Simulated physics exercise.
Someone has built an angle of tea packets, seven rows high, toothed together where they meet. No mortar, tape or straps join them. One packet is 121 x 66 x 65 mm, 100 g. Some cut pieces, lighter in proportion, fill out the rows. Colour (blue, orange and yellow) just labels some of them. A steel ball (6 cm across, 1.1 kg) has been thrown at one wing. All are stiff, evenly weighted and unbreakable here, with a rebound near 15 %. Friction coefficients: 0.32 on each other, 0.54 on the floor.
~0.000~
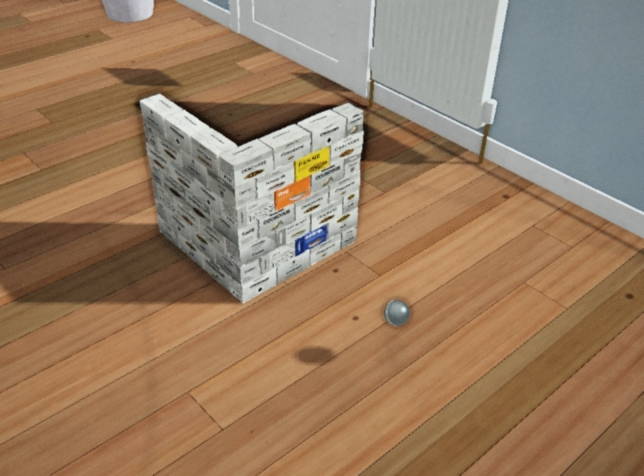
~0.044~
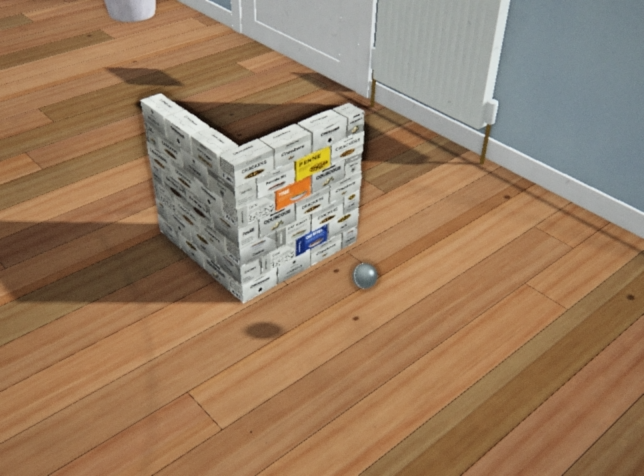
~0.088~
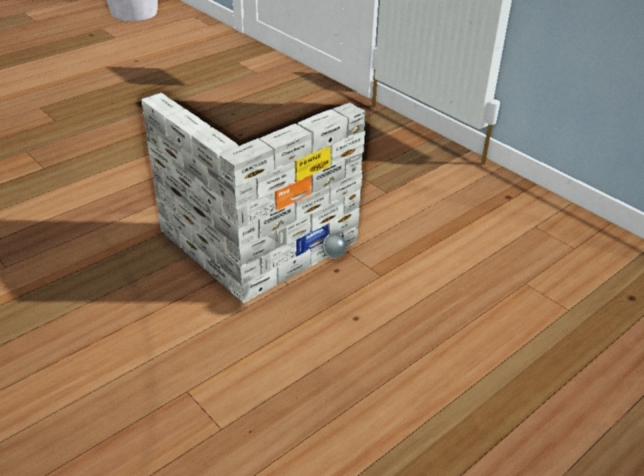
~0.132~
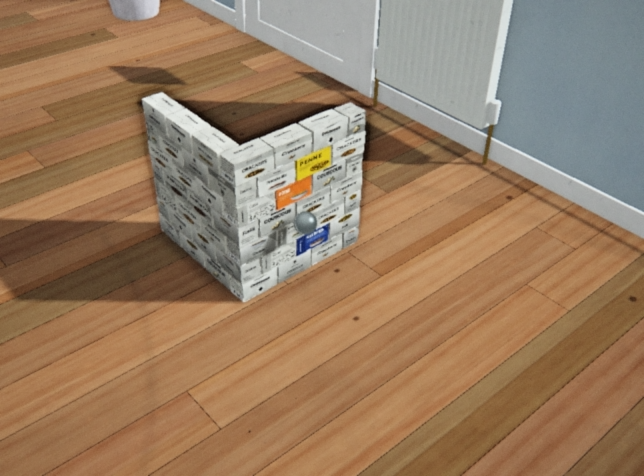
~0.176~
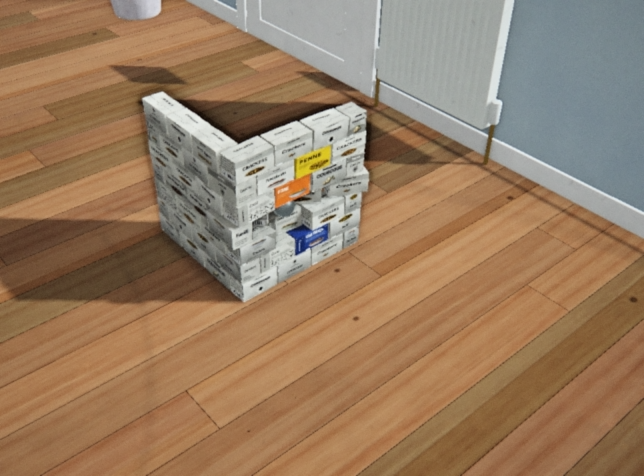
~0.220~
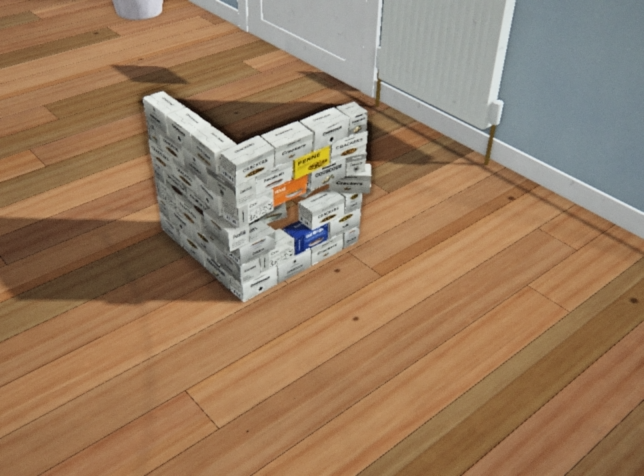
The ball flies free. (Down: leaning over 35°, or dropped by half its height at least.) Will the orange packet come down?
In the end the orange packet comes down.
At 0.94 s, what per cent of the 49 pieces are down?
At that moment 30 per cent.
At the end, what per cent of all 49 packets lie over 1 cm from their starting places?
It is 40 per cent.
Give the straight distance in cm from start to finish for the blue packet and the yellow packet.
Moved: Blue 0, yellow 40.
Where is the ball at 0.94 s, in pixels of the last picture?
At about (96, 117).
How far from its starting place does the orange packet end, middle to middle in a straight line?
Some 35 cm.
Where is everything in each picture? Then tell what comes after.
In the first picture (places mark the middle of the side facing us; the camera moves round a little), ball (397, 313) 37 cm from contact, 2.9 m/s; orange packet (294, 194); yellow packet (313, 164); blue packet (312, 241); nothing disturbed.
Ball (365, 276) 26 cm from contact, 2.8 m/s; orange packet (294, 194), in the second picture.
Ball (334, 246) 14 cm from contact, 2.7 m/s; orange packet (295, 193), in the third picture.
Ball (305, 223) 21 mm from contact, 2.7 m/s; orange packet (295, 193), in the fourth picture.
Ball (283, 206) after contact, 1.9 m/s; orange packet (293, 191) shifted 7 mm; 7 disturbed, none down, in the fifth picture.
Ball after contact, 1.9 m/s; orange packet (290, 191) leaning 7°; yellow packet (313, 163) leaning 5°; blue packet (312, 240); steepest lean 14°, the packet at (268, 213); 14 disturbed, none down, in the sixth picture.
After 0.56 s, ball still moving; 7 of the 49 packets down; orange packet leaning 61°, 25 cm lower; yellow packet leaning 43°, 7 cm lower.
After 0.94 s, ball still moving; 15 of the 49 packets down; orange packet on its side; yellow packet leaning 61°, 29 cm lower.
At rest (2.0 s), ball rolling away; 15 of the 49 packets down; orange packet on its side; yellow packet on its side; blue packet shifted 7 mm. As the last picture would show them, middles, orange packet near (242, 224), yellow packet near (336, 303).
